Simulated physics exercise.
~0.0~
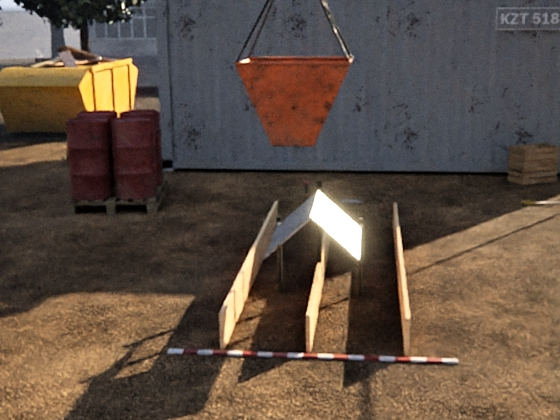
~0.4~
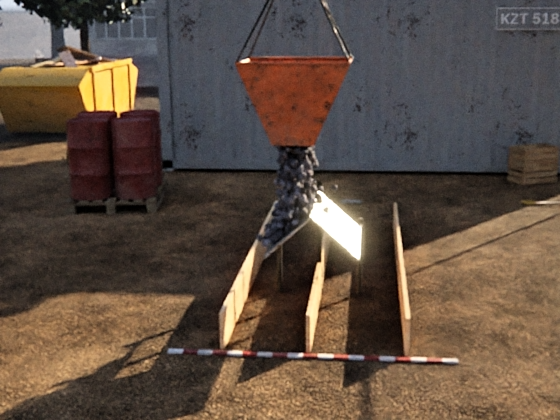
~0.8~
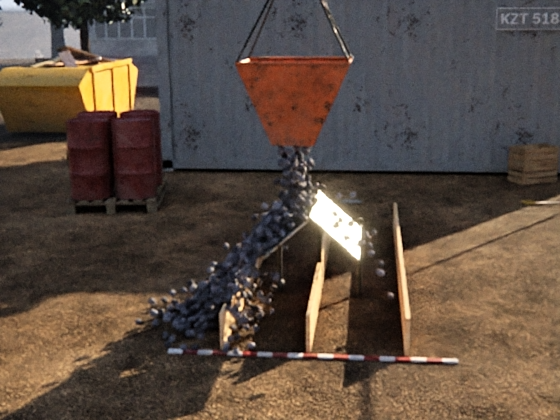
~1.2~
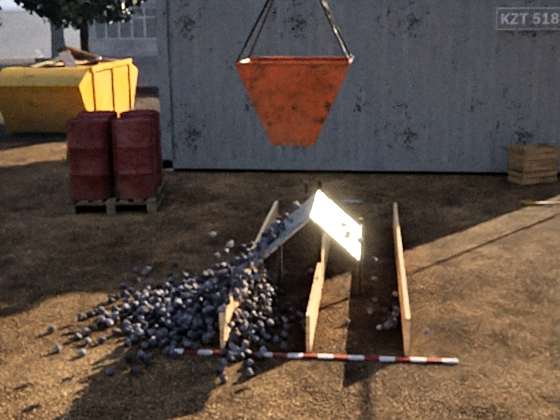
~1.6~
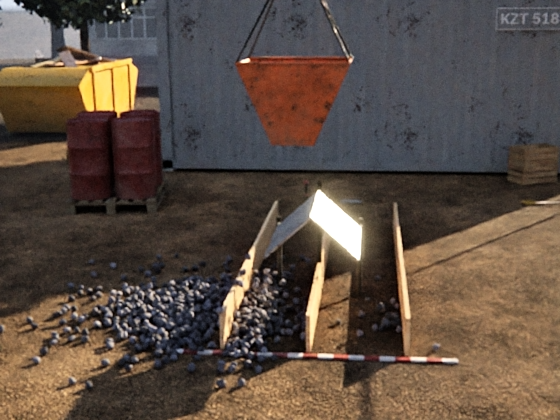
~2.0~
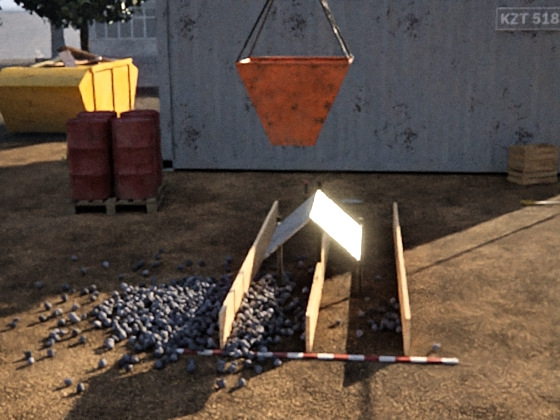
Orange skip dropping grey stones onto a peaked steel slide, most spilling left of the boards, many filling the left bay.
